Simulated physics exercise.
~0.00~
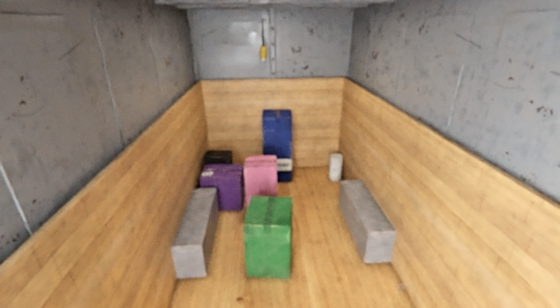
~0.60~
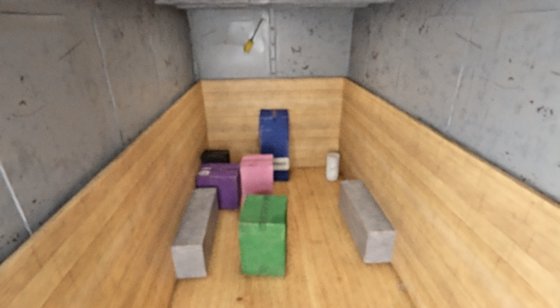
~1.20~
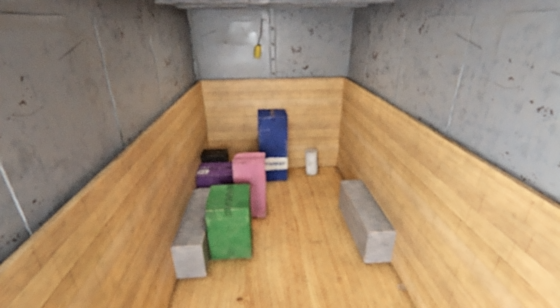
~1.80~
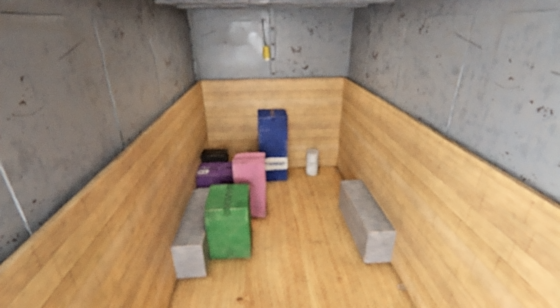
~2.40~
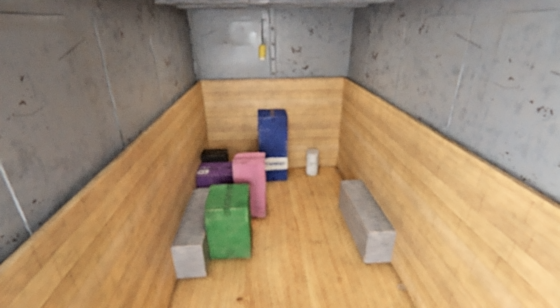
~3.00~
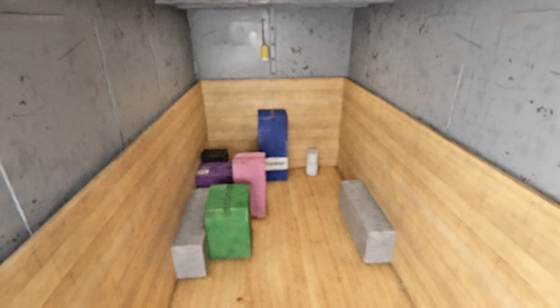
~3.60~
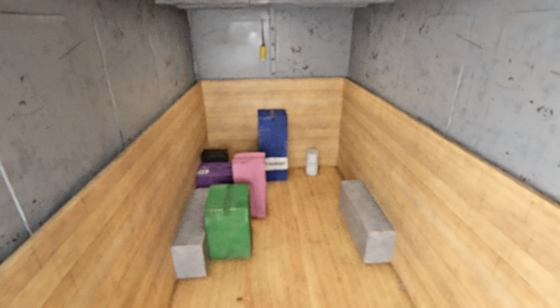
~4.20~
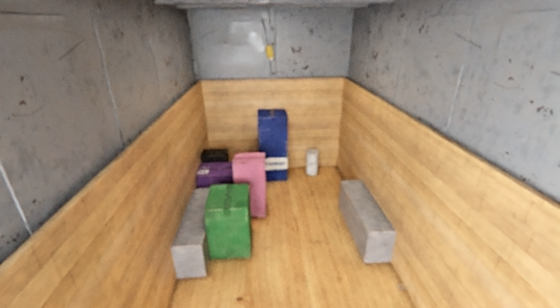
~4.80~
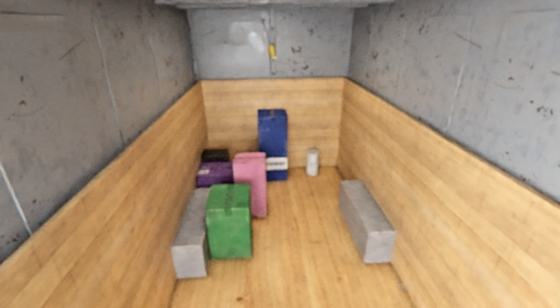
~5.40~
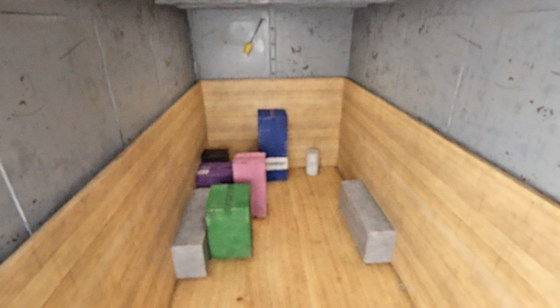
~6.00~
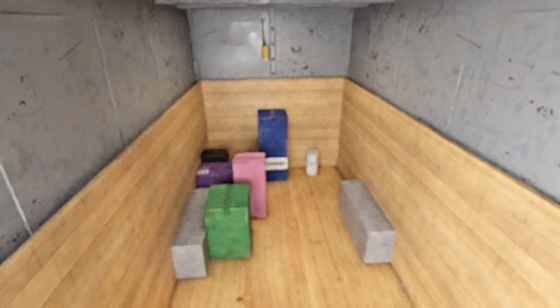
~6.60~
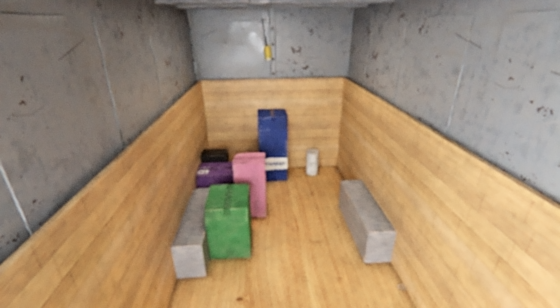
In a van's load bay, a green box slides left, then everything stays upright and still.
